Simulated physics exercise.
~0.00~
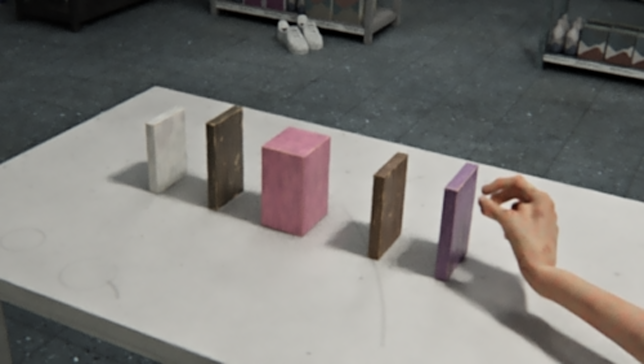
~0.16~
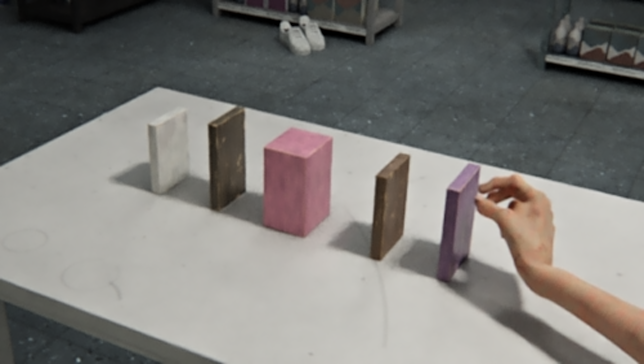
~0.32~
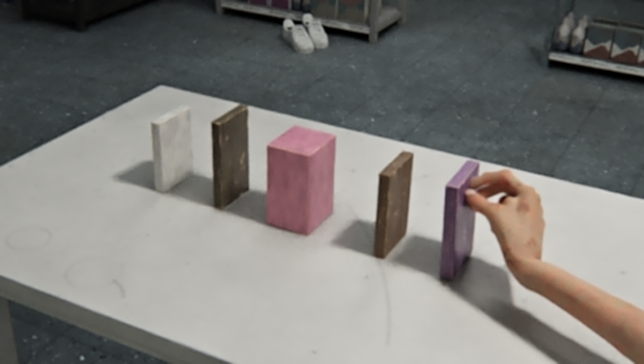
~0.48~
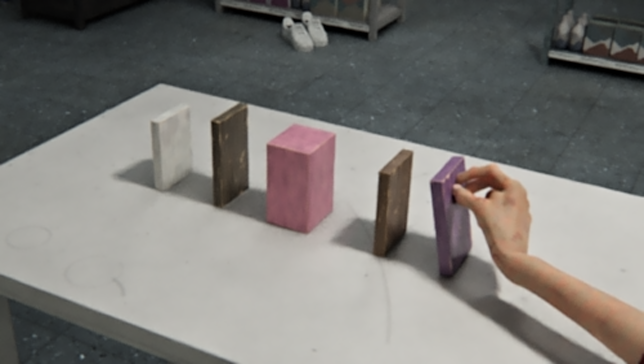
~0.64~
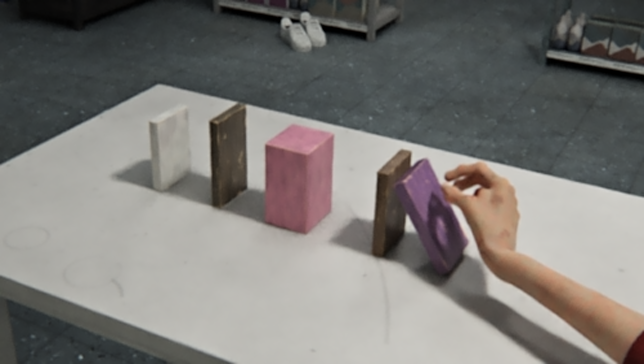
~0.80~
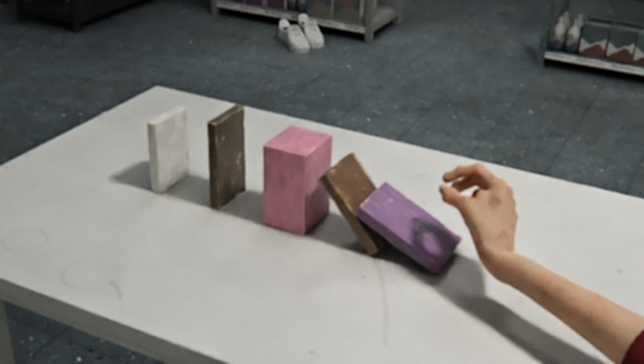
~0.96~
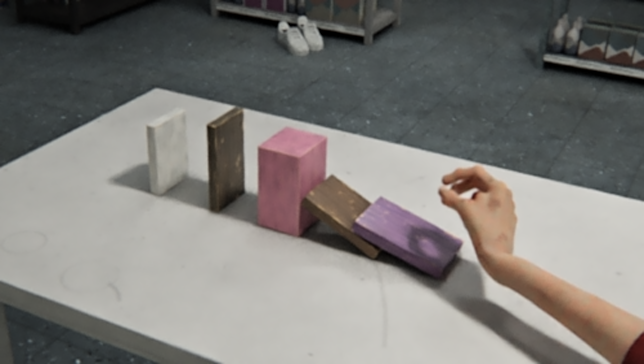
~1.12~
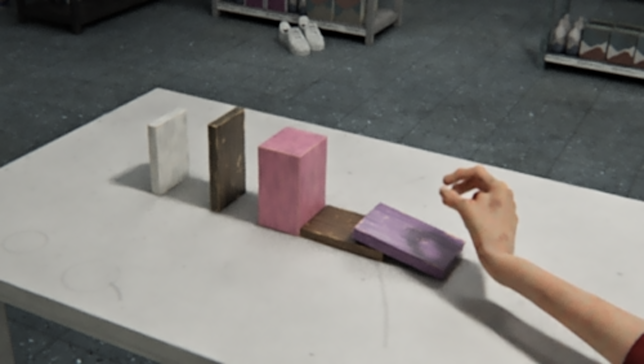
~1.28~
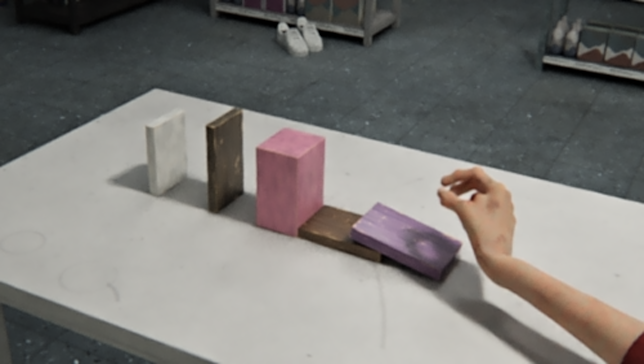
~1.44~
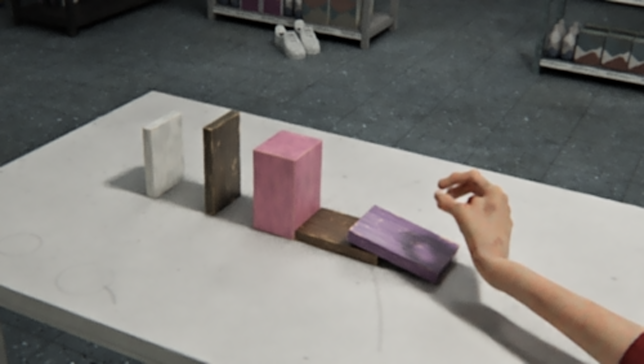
To begin with, a white board, a dark brown block, a thick pink block, a lighter brown block and a purple block stand in a row on a pale table, with a hand beside the purple one at the right. The fingers push the top of the purple block to the left until it tips, then stay raised. It falls against the neighbouring brown block, which topples left into the pink block. The brown block slides down flat at the pink block's base, with the purple one resting partly on it. The pink block, the dark block and the white board remain upright.
